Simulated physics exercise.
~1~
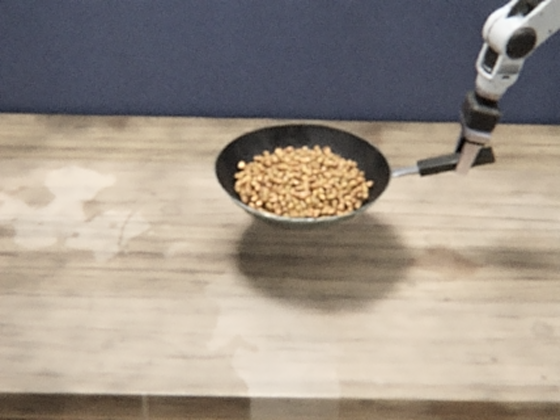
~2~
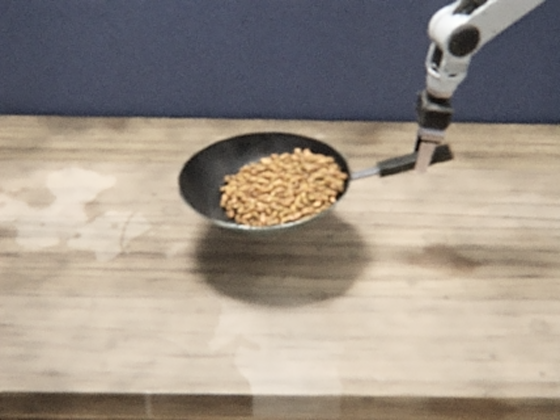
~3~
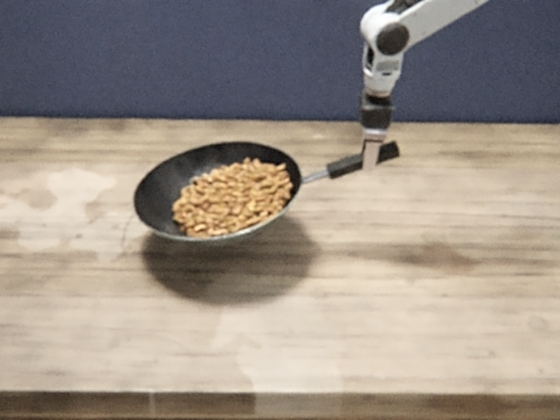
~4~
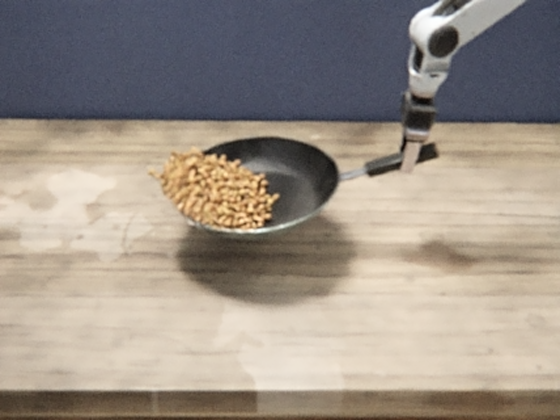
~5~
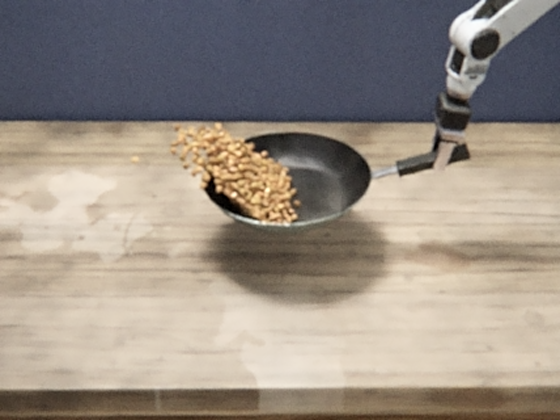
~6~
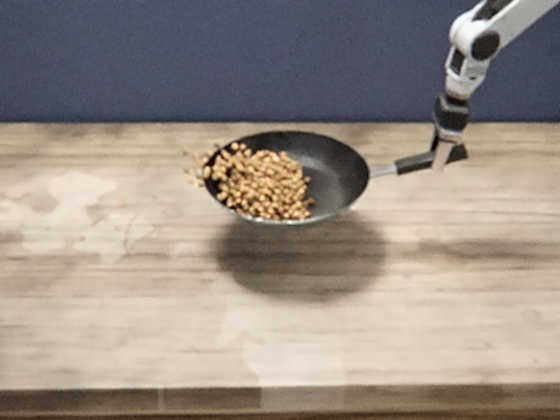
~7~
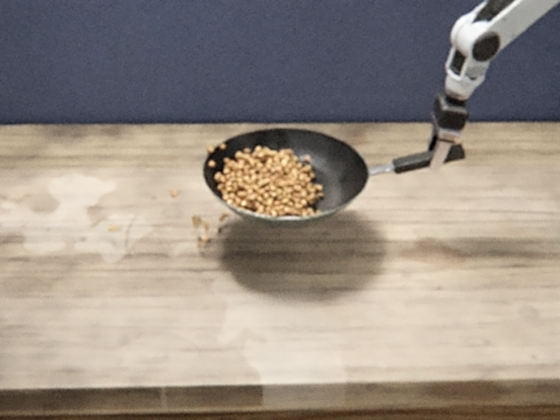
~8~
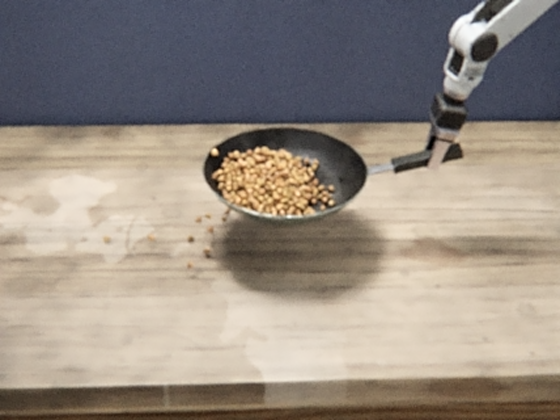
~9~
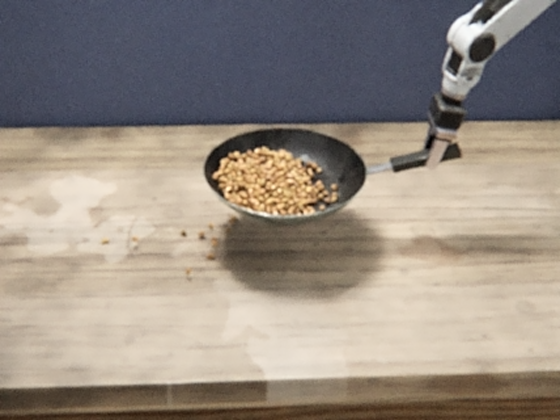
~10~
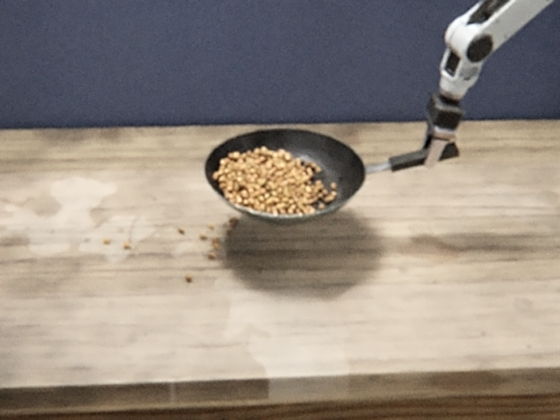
A robot arm jerks a pan of beans left then right, spilling a few.
